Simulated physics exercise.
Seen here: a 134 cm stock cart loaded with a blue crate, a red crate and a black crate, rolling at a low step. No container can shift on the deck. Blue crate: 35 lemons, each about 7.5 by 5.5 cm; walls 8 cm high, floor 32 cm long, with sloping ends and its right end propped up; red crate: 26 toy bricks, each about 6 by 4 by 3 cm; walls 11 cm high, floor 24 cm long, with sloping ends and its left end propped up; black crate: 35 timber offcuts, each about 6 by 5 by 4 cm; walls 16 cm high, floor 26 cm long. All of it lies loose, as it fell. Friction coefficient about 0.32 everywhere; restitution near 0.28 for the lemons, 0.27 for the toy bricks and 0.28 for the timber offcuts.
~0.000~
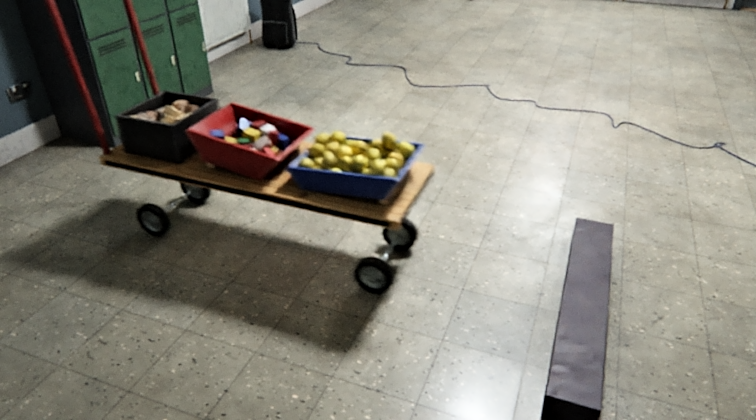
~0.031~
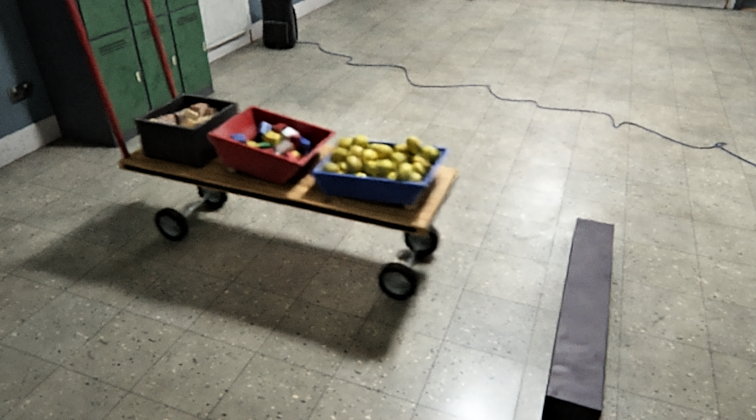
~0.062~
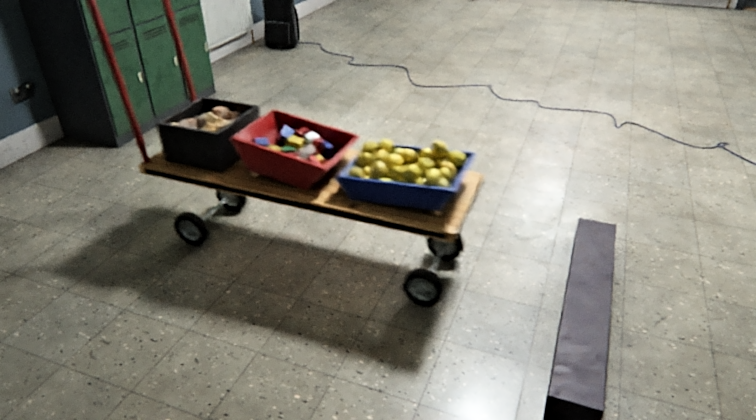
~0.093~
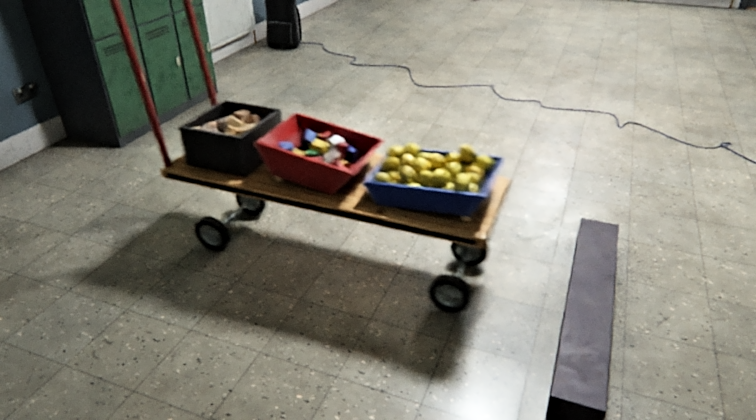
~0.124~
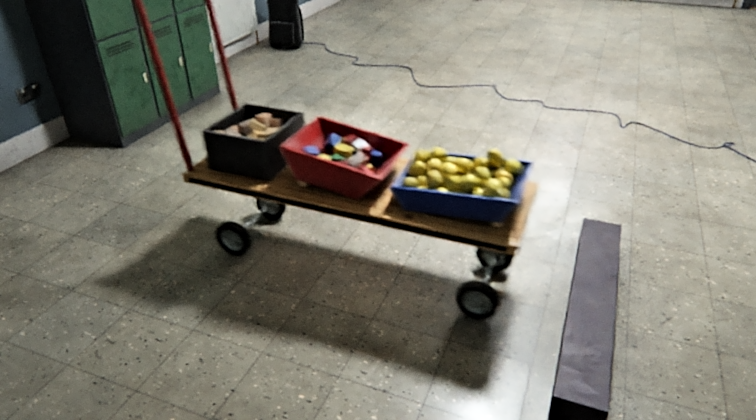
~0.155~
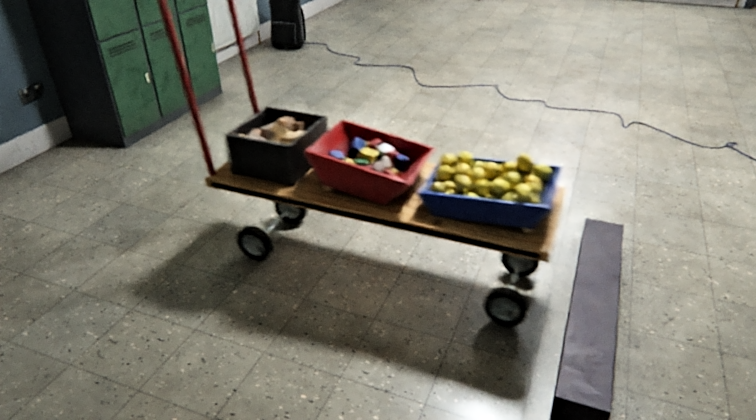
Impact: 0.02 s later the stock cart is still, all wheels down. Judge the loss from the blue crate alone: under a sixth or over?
The blue crate loses more than one in six of its lemons.
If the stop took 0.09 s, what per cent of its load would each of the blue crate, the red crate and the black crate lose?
Then blue crate 40, red crate 30, black crate 0 per cent.
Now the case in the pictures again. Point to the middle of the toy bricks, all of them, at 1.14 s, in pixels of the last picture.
At about (438, 180).
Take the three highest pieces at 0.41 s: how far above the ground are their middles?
Roughly 80 cm.
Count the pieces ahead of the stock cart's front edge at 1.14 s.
Some 16 pieces.
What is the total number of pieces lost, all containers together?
About 30.
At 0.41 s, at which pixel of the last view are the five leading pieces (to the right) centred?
At about (672, 159).
After 0.19 s, impact.
After 0.29 s, blue crate 31 in, 4 out, red crate 25 in, 1 out and black crate 35 in, 0 out.
After 0.41 s, blue crate 23 in, 12 out, red crate 18 in, 8 out and black crate 33 in, 2 out.
After 0.64 s, blue crate 19 in, 16 out, red crate 15 in, 11 out and black crate 32 in, 3 out.
Outcome (at 1.14 s), blue crate 19 in, 16 out, red crate 15 in, 11 out and black crate 32 in, 3 out. Asked share, 16 of 35, 46 per cent.
